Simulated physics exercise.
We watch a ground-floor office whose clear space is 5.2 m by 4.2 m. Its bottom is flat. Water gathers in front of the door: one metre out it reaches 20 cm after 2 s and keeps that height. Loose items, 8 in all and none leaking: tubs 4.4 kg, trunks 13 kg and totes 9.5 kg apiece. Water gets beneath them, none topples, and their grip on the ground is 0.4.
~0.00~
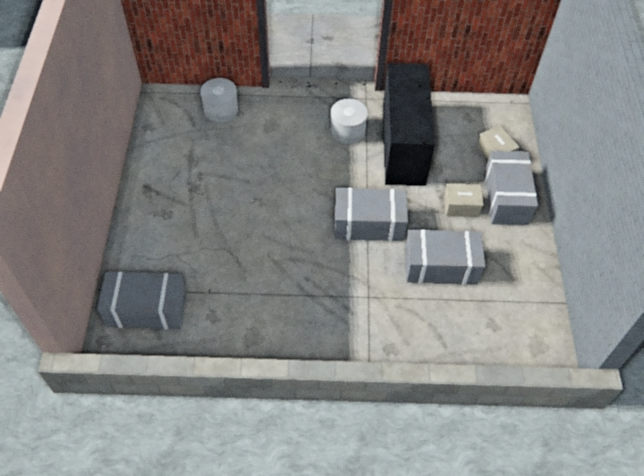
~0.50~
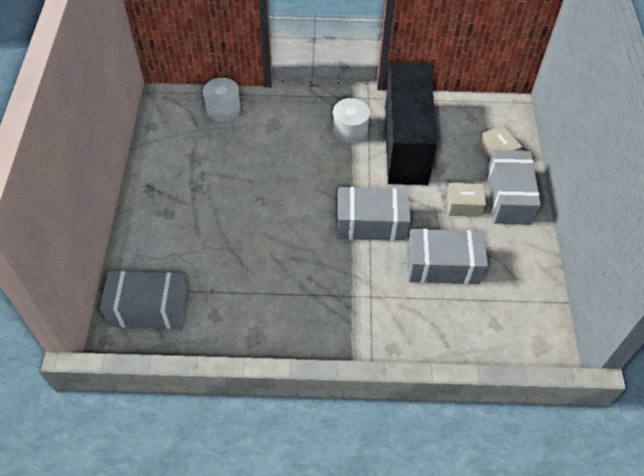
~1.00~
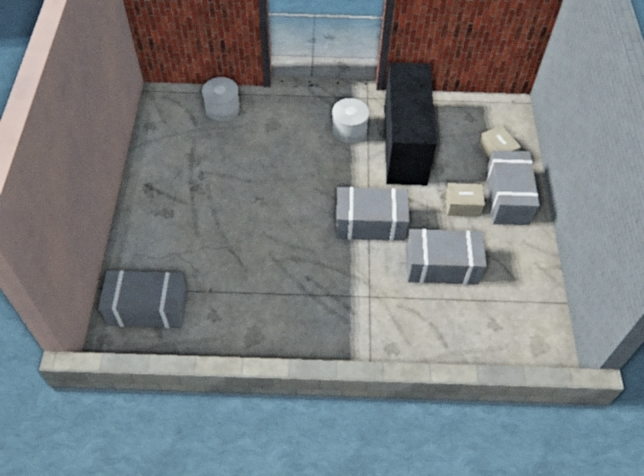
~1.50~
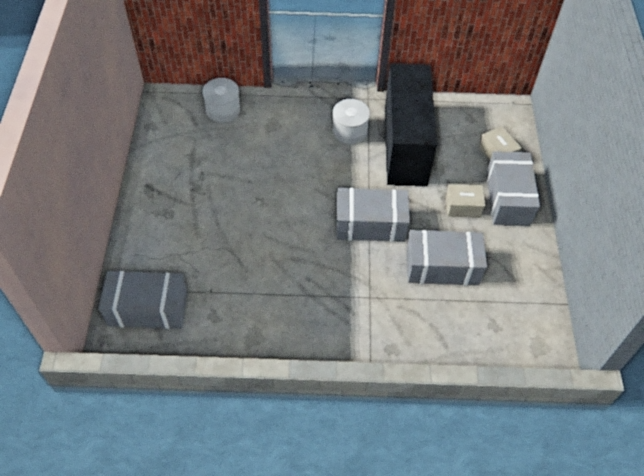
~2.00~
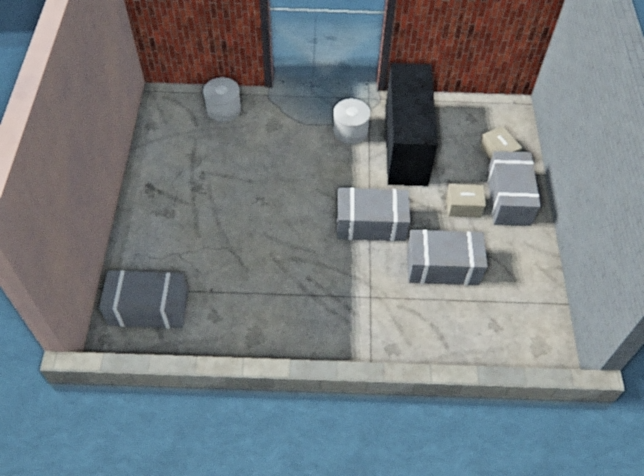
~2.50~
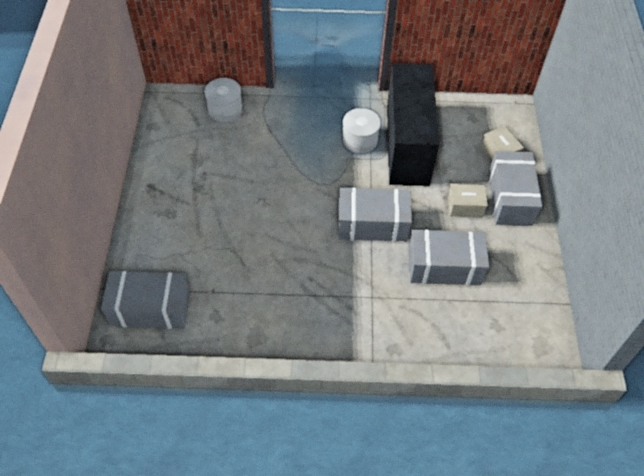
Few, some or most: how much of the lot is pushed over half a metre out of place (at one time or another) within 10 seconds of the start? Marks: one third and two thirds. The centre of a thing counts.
That comes to between one and two thirds.
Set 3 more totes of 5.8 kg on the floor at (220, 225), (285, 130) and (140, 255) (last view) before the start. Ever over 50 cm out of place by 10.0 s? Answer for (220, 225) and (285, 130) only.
In turn: Past it, over.
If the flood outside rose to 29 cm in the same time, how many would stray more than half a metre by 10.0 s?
In that case 8 of them.
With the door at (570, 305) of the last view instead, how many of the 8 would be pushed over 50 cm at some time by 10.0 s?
In that case 4 of them.
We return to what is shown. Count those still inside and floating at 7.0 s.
At that moment 2.
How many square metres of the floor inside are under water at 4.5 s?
Some 13 m2.
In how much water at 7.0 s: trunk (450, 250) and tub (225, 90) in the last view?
Roughly 2 and 1 cm.
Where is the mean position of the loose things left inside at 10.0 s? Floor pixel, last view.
Near (409, 219).
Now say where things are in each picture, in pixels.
In the first picture, a tub at (349, 112), on the bottom; a tub at (218, 91), on the bottom; water covers 0.0 m2; 0 of 8 have shifted.
In the second picture, a tub at (352, 112), on the bottom; a tub at (221, 90), on the bottom; 0.0 m2 under water; 0 of 8 have shifted.
In the third picture, a tub at (351, 112) rests on the ground; a tub at (220, 90) rests on the ground; water covers 0.0 m2; 0 of 8 have shifted.
In the fourth picture, a tub at (351, 112), on the bottom; a tub at (221, 91) rests on the ground; water covers 0.0 m2; 0 of 8 have shifted.
In the fifth picture, a tub at (352, 112), on the bottom; a tub at (221, 90), on the bottom; 0.7 m2 under water; 0 of 8 have shifted.
In the sixth picture, a tub at (362, 122) rests on the ground, 19 cm from its start; a tub at (223, 91), on the bottom; 1.6 m2 under water; 1 of 8 have shifted.
After 3.5 s 1 of 8 are over 50 cm from their spots; 1 afloat.
After 4.5 s 2 of 8 are over 50 cm from their spots; 1 afloat.
After 7.0 s 2 of 8 are over 50 cm from their spots; 2 afloat.
After 10.0 s 4 of 8 are over 50 cm from their spots, and 4 have been at some point; 5 afloat.
